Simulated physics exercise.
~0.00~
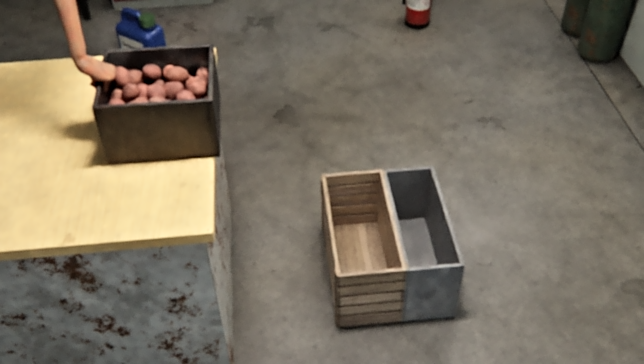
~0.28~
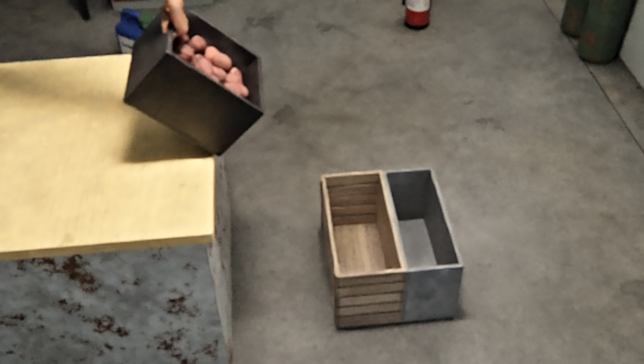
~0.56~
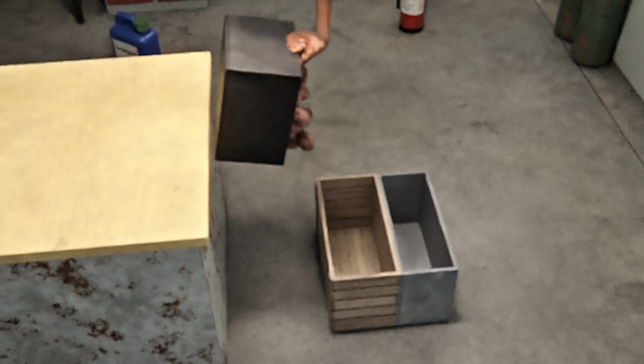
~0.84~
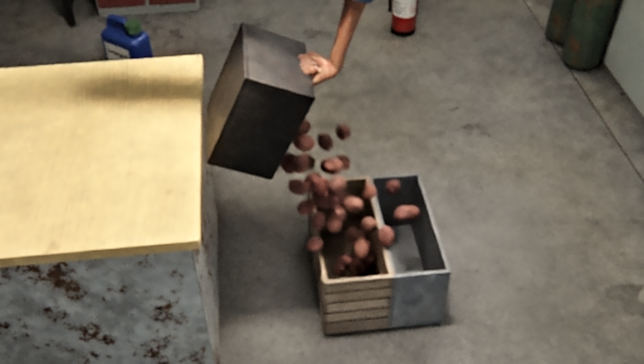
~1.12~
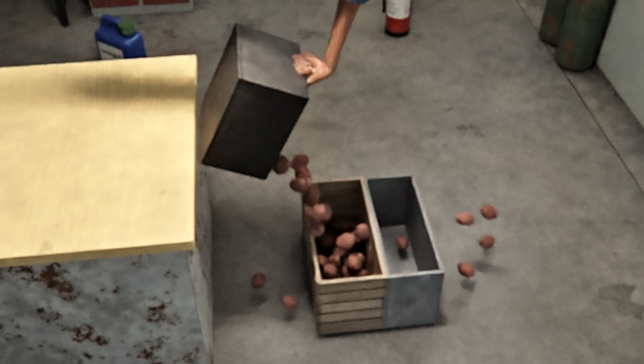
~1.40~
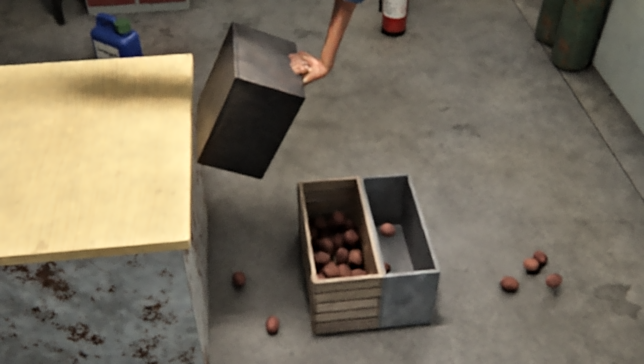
On a bare concrete floor, seen from above at an angle, a pale yellow-topped bench stands at left, with a two-part container, wooden on the left and grey on the right, on the ground beyond it. A hand grips a black box of red potatoes on the bench. The hand lifts the box, tips it and swings it right past the edge. Held steeply tilted, it spills potatoes in a stream, some bouncing wide. Most settle in the wooden box, a few lie in the grey tub and on the floor either side, and the black box stays tipped above.
